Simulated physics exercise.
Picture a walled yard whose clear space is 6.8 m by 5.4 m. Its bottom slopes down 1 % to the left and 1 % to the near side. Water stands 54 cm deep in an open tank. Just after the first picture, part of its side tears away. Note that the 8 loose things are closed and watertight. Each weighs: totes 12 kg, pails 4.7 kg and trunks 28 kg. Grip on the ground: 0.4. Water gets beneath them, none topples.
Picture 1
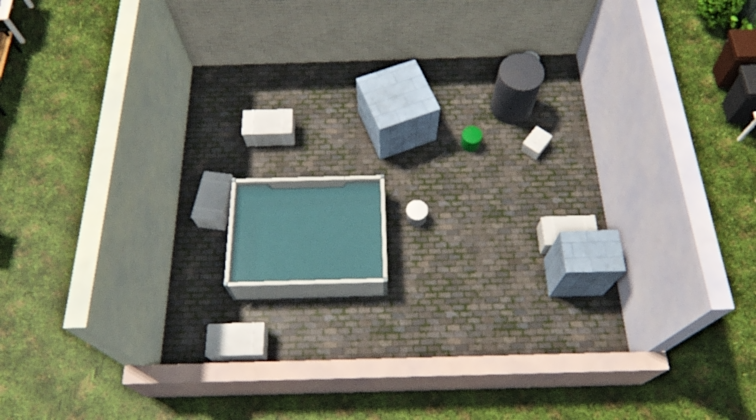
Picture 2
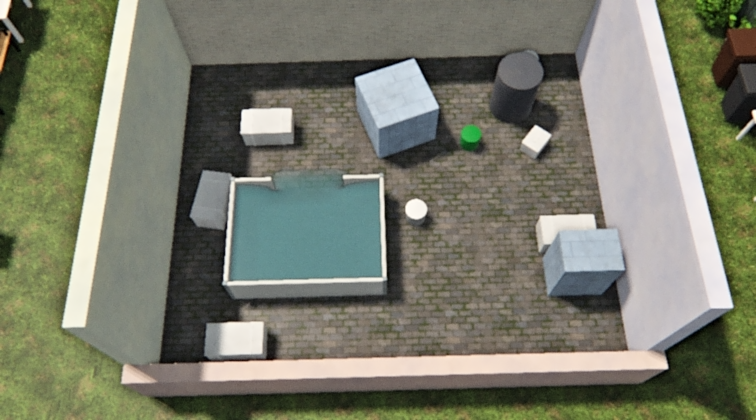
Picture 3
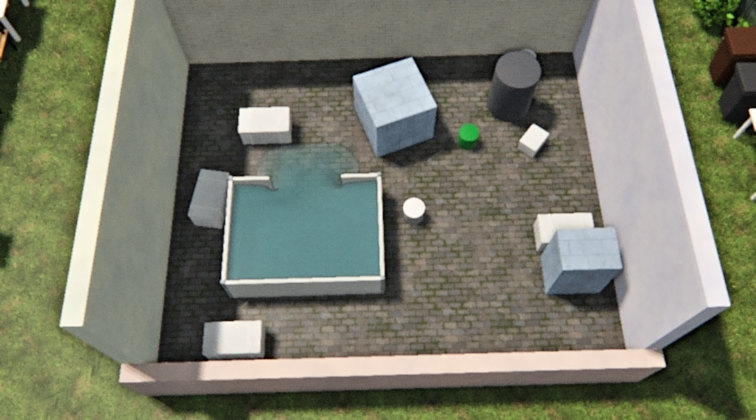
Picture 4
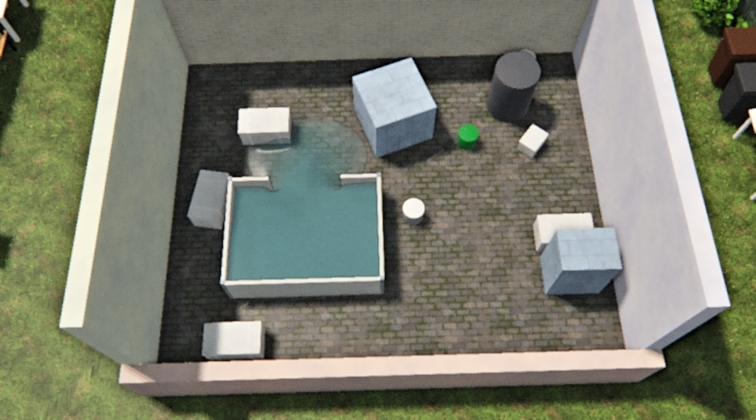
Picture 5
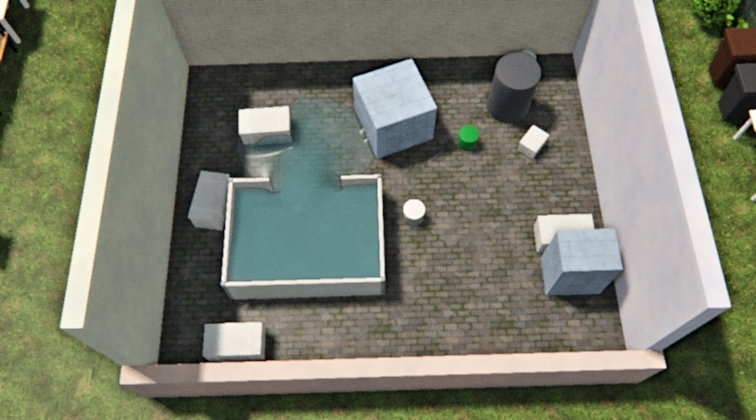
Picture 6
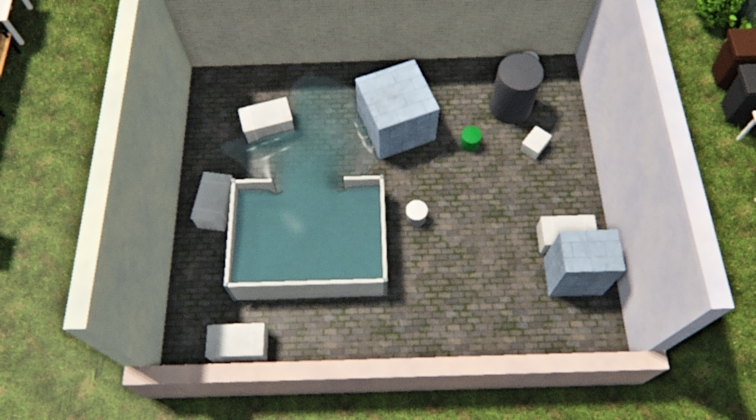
We see a walled, paved yard with a tank of water, scattered boxes, a dark cylinder and a green pail; the tank's far side opens, water spreads across the paving, and a white box near the gap shifts slightly.
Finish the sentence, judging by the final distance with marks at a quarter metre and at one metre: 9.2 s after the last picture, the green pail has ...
9.2 s after the last picture, the green pail has hardly moved.
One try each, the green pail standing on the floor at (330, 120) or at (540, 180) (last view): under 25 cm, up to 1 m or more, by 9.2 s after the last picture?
One after the other: It is taken far off, and then it stays more or less still.
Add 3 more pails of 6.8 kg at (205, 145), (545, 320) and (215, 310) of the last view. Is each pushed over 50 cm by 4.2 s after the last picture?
Order as asked - farther, not as far, not as far.
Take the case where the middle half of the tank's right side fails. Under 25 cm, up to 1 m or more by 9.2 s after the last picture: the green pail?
Under that change, the green pail covers a big distance.
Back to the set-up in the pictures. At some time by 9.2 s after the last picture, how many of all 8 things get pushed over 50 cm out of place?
The total is 4.
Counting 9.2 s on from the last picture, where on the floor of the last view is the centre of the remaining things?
About (449, 228).
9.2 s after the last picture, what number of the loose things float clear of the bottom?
Total: 3.
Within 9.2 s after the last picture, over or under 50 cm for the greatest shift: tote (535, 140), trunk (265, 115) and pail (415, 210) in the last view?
In sequence - stayed below the line; crossed the line; stayed below the line.
Then, 1.2 s after the last picture the green pail is near (472, 134), 0.0 m from its start, aground; 1 afloat.
Then, 3.8 s after the last picture the green pail is near (472, 134), 0.0 m from its start, aground; 2 afloat.
Then, 6.2 s after the last picture the green pail is near (472, 134), 0.0 m from its start, aground; 2 afloat.
Then, 9.2 s after the last picture the green pail is near (472, 134), 0.0 m from its start, aground; 3 afloat.
